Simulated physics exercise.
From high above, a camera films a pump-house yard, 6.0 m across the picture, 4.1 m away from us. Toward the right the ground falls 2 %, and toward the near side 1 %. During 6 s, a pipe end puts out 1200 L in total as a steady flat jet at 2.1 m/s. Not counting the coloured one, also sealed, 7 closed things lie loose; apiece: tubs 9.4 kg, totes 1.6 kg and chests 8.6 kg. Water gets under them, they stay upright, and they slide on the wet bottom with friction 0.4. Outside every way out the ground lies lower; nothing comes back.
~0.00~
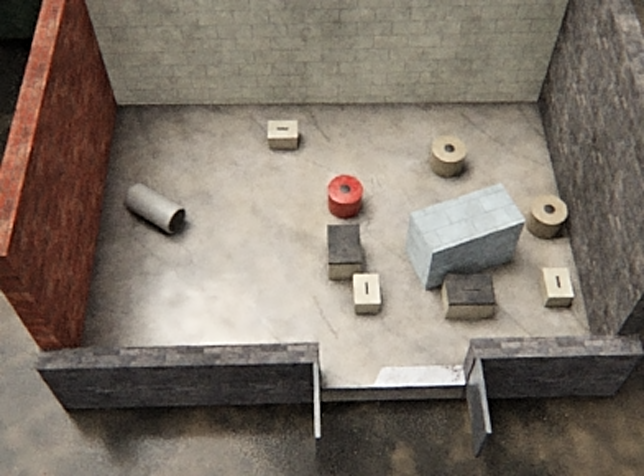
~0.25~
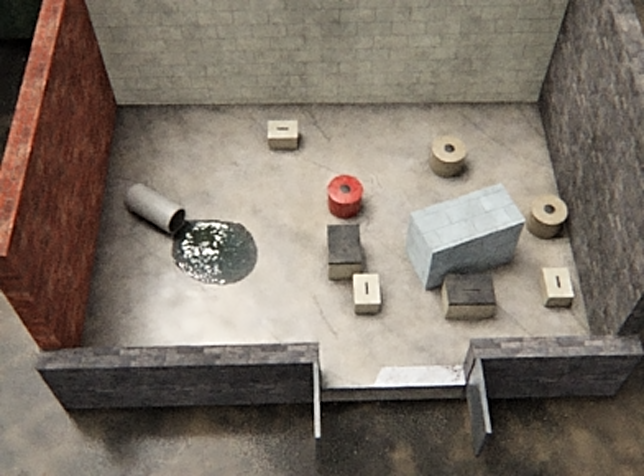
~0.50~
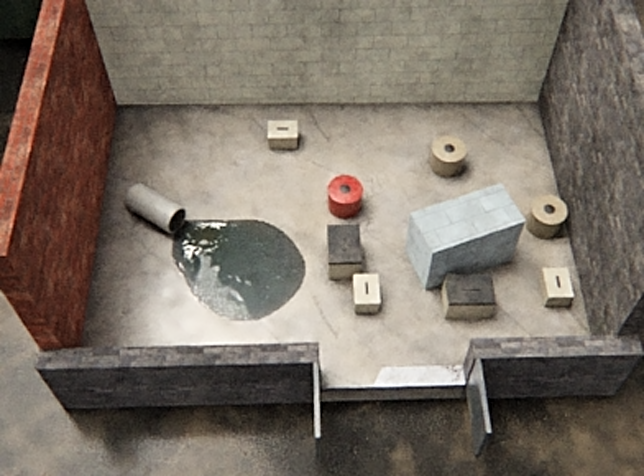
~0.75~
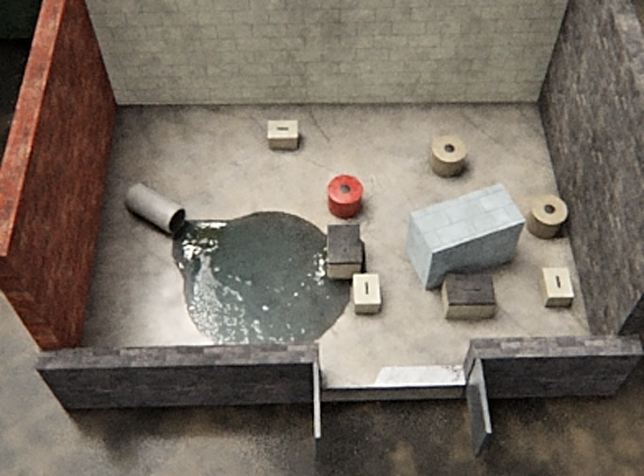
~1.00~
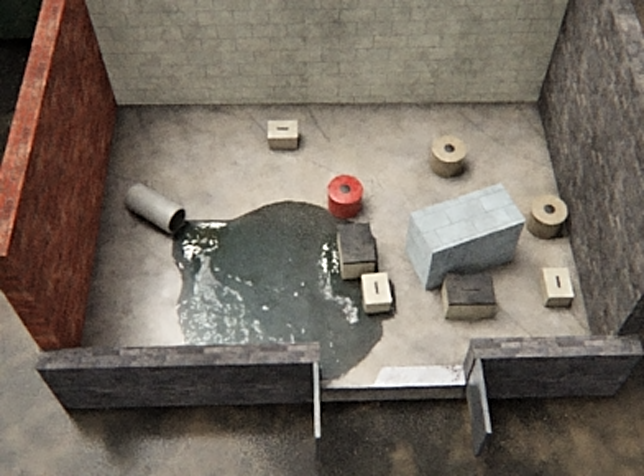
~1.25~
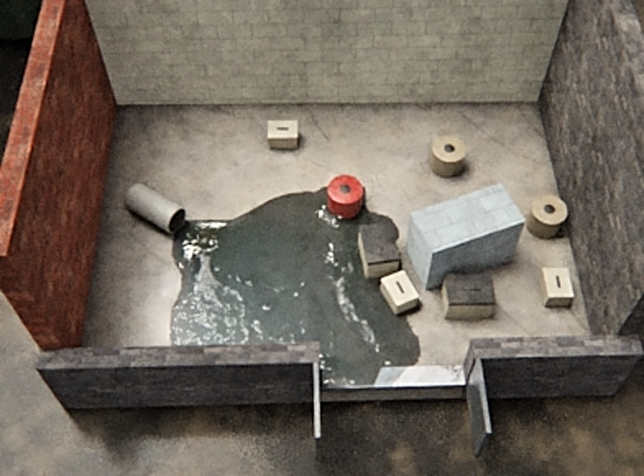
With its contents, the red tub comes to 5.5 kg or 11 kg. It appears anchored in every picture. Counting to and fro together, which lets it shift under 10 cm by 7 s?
Keep it heavy; only that is enough.
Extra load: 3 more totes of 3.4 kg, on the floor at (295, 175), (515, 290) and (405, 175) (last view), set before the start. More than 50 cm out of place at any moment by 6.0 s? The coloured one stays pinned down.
Per the listed order, stays closer, goes farther, stays closer.
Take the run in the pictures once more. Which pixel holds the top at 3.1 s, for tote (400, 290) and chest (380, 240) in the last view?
Estimated pixels: (464, 327) and (405, 260).
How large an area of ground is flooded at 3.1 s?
My estimate is roughly 12 m2.
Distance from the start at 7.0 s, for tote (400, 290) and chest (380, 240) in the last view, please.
Log: Item 1 = 250 cm; item 2 = 250 cm.
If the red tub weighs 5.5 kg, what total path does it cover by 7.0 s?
Roughly 120 cm.
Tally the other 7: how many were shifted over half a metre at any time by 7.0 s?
That adds up to 4.
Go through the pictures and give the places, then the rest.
In the first picture, the red tub at (345, 189), on the bottom; 0.0 m2 under water; 0 of 8 have shifted.
In the second picture, the red tub at (345, 189), on the bottom; 0.7 m2 under water; 0 of 8 have shifted.
In the third picture, the red tub at (345, 189), on the bottom; 1.7 m2 under water; 0 of 8 have shifted.
In the fourth picture, the red tub at (345, 189), on the bottom; water covers 3.2 m2; 0 of 8 have shifted.
In the fifth picture, the red tub at (345, 189) rests on the ground; 4.6 m2 under water; 2 of 8 have shifted.
In the sixth picture, the red tub at (345, 189) rests on the ground; 5.9 m2 under water; 2 of 8 have shifted.
After 1.8 s the red tub would be 10 cm from its start with 5.5 kg and 0 cm from its start with 11 kg; 3 cm of water round it then.
After 3.1 s the red tub would be 69 cm from its start with 5.5 kg and 0 cm from its start with 11 kg; 3 cm of water round it then.
After 4.9 s the red tub would be 106 cm from its start with 5.5 kg and 0 cm from its start with 11 kg; 3 cm of water round it then.
After 7.0 s the red tub would be 110 cm from its start with 5.5 kg and 0 cm from its start with 11 kg; 2 cm of water round it then.
